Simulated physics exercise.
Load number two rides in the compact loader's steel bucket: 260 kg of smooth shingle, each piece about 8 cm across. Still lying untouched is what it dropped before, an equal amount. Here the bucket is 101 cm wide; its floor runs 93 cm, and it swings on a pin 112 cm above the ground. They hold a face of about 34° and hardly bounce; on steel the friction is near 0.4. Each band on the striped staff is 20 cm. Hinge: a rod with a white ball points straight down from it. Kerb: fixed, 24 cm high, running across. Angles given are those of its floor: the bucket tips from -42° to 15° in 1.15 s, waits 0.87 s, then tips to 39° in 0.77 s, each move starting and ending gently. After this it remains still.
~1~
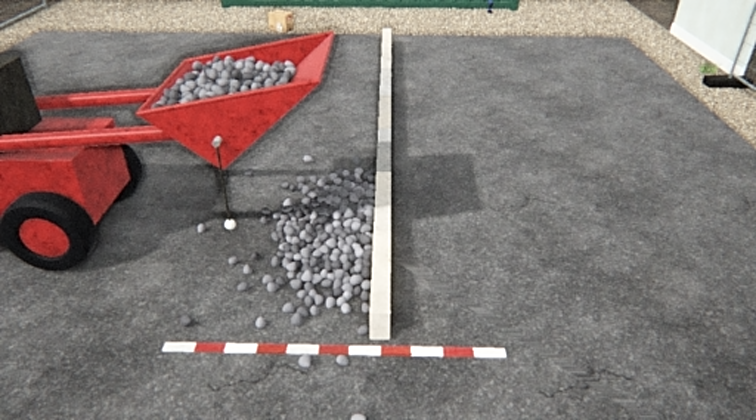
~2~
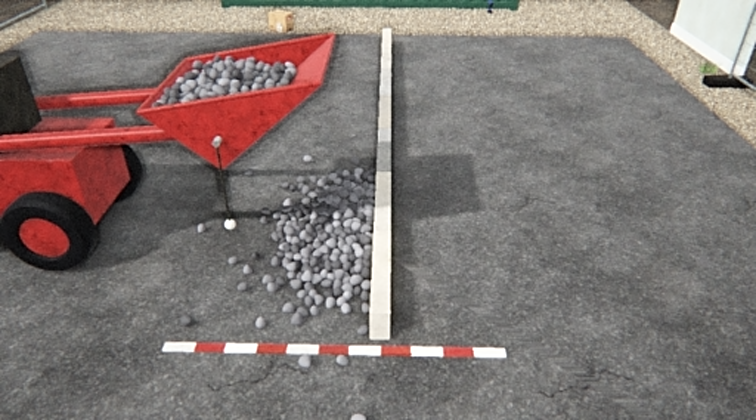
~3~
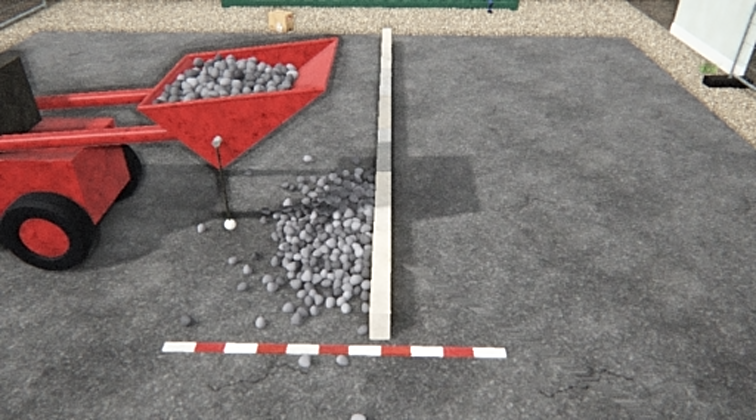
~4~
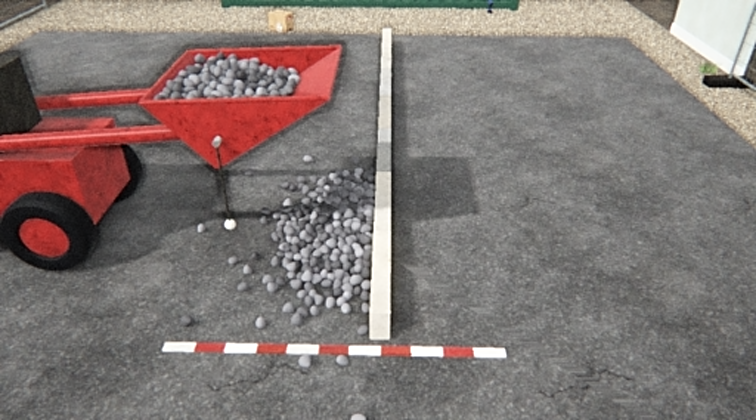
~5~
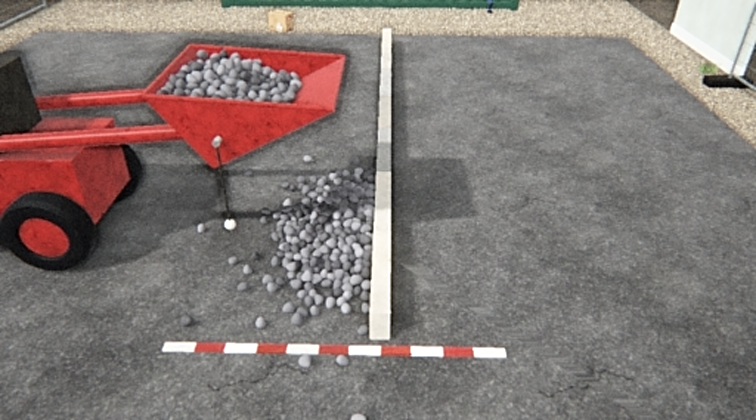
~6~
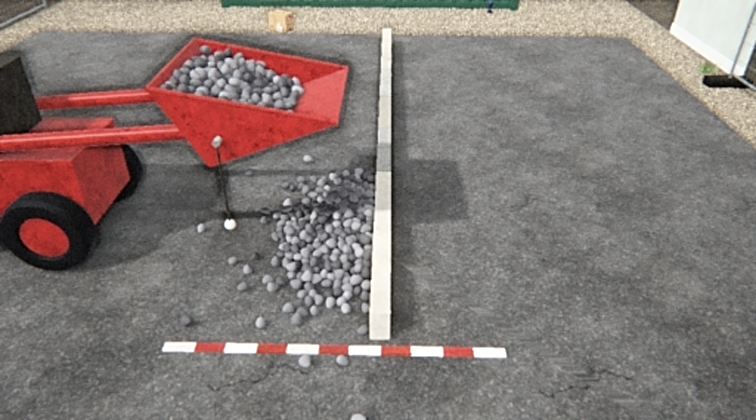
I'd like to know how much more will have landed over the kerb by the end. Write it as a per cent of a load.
Roughly 28 in every hundred.
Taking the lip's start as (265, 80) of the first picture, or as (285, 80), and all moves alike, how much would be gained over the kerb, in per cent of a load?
0 %, then 5 %.
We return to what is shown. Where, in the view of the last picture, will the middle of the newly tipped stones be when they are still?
I'd point to about (361, 217).
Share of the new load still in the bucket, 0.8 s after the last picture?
Close to 100 per cent of the load.
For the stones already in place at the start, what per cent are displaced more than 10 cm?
Roughly 5 percent.
Then, 0.4 s after the last picture the floor is at 6°; in per cent of one load, 100 in the bucket, 100 on this side of the kerb; the foremost stones are at (370, 235).
Then, 0.8 s after the last picture the floor is at 15°; in per cent of one load, 100 in the bucket, 100 on this side of the kerb; the foremost stones are at (370, 235).
Then, 2.8 s after the last picture the floor is at 39°; in per cent of one load, 0 in the bucket, 173 on this side of the kerb, 27 over the kerb; the foremost stones are at (509, 219).
Then, 5.3 s after the last picture the floor is at 39°; in per cent of one load, 0 in the bucket, 172 on this side of the kerb, 28 over the kerb; the foremost stones are at (509, 219). Net gain over the kerb, 28.
